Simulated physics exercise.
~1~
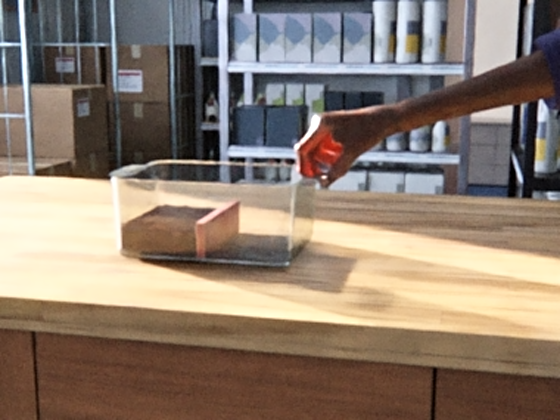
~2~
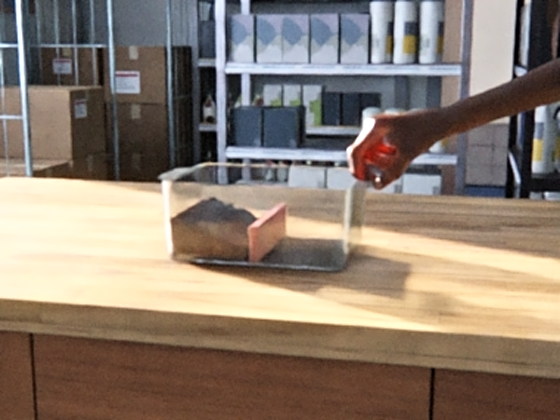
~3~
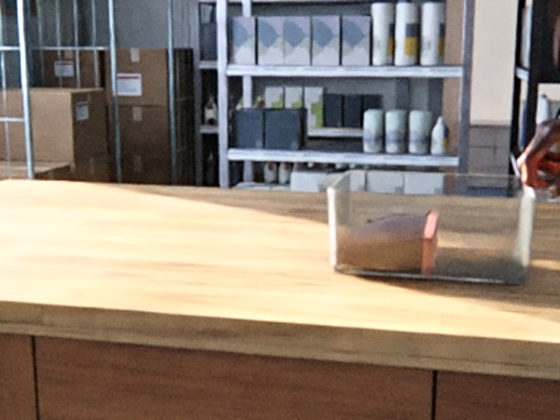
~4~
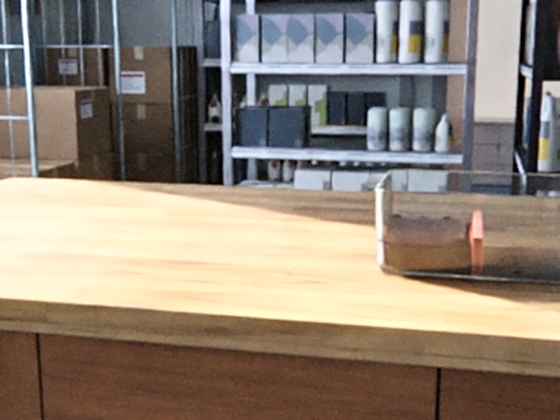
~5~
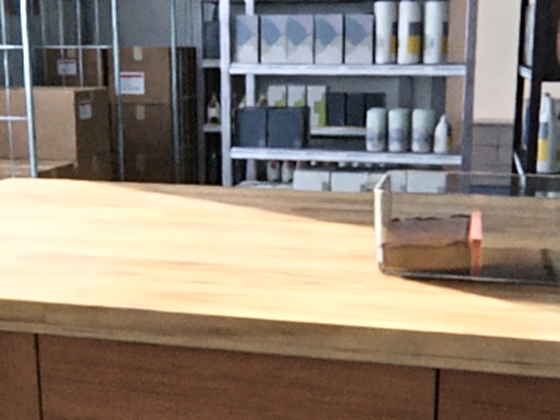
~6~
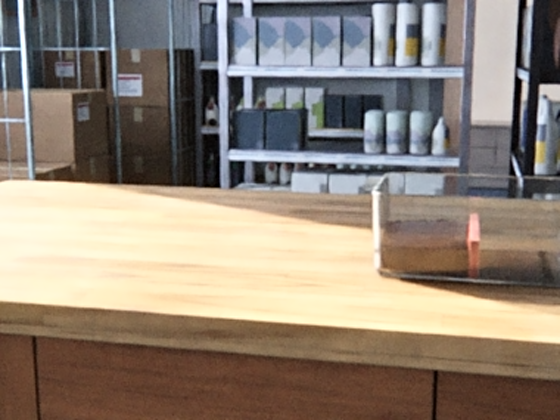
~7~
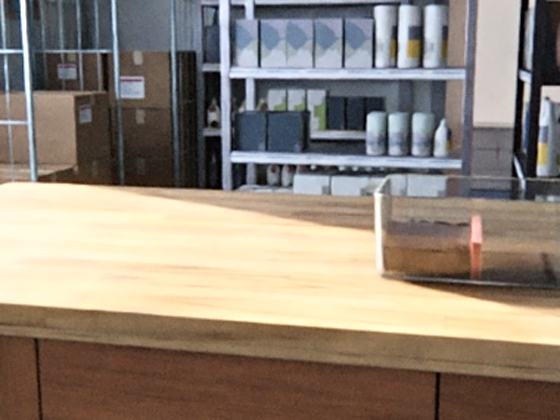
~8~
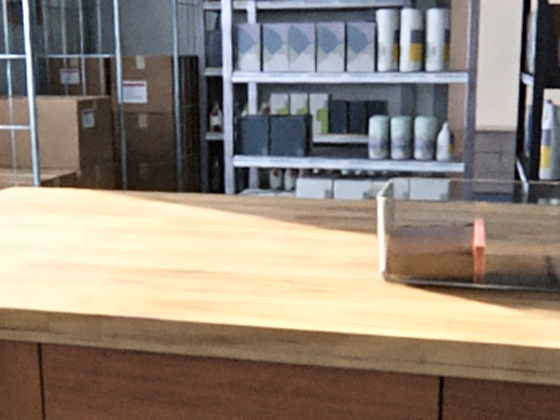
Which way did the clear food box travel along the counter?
It moved to the right, pulled along by the hand until it was partly out of view.
